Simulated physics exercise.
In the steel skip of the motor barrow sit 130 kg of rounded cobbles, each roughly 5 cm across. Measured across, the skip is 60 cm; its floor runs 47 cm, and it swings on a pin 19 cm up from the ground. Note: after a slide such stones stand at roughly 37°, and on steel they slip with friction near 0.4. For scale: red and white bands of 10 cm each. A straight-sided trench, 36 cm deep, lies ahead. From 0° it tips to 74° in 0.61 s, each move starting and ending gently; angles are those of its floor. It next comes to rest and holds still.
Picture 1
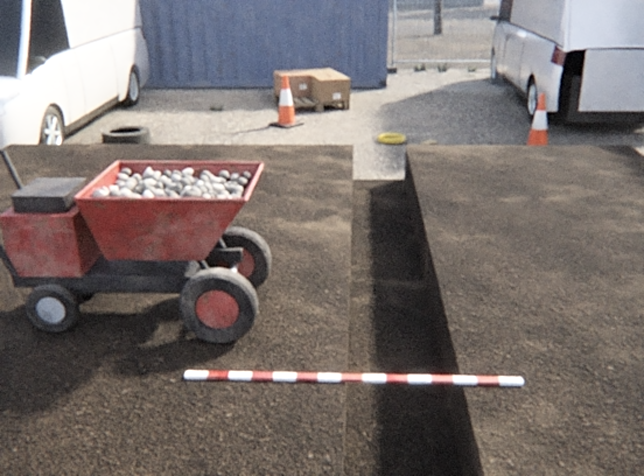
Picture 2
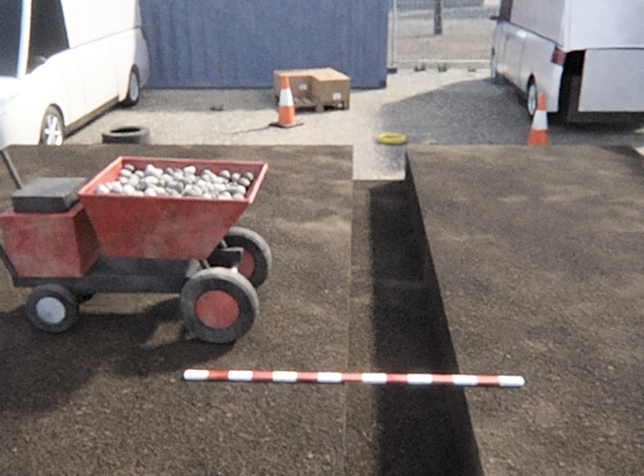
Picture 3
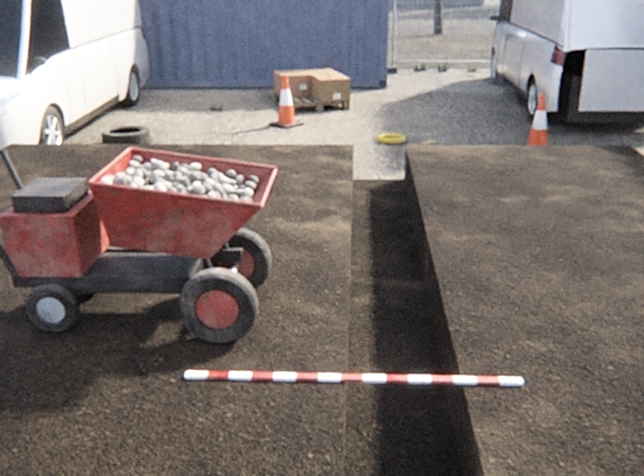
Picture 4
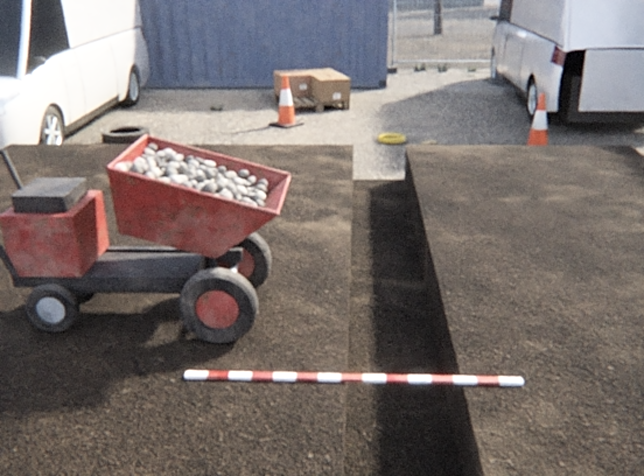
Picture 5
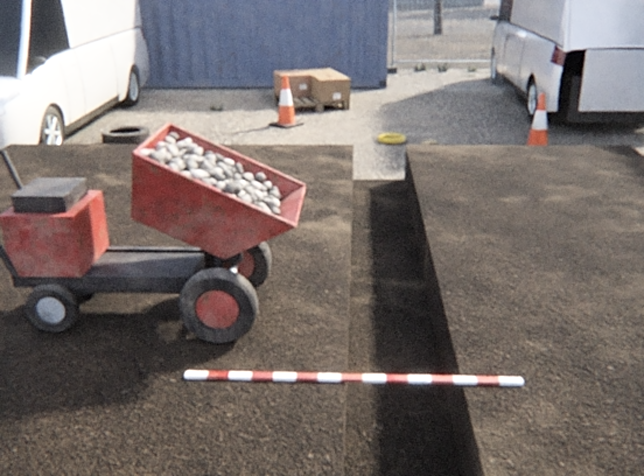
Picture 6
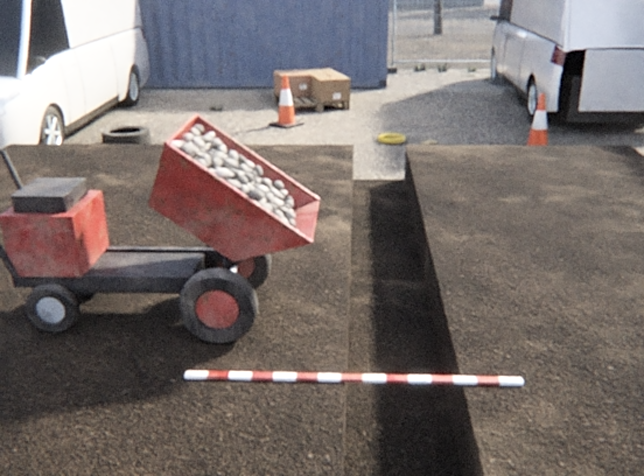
Red skip of rounded cobbles on a motor barrow tilting steadily forward to the right, beside a straight-sided trench and striped pole.
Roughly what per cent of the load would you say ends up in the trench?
I'd say 100 per cent ends up in the trench.
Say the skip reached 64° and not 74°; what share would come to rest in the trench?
It would be close to 85 percent.
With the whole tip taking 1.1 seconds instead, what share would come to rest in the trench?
Roughly 100 per cent.
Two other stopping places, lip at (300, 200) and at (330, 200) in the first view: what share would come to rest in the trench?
It'd be around 70 per cent and after that around 40 per cent.
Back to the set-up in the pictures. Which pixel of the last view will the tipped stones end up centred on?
(405, 365).
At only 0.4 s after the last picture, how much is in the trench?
Around 40 per cent of it.
Then, 0.2 s after the last picture the floor is at 63°, 100 % in the skip; the foremost stones are at (329, 255).
Then, 0.4 s after the last picture the floor is at 74°, 61 % in the skip, 39 % in the trench; the foremost stones are at (422, 354).
Then, 0.8 s after the last picture the floor is at 74°, 12 % in the skip, 88 % in the trench; the foremost stones are at (444, 348).
Then, 2.7 s after the last picture the floor is at 74°, 0 % in the skip, 100 % in the trench; the foremost stones are at (449, 365).
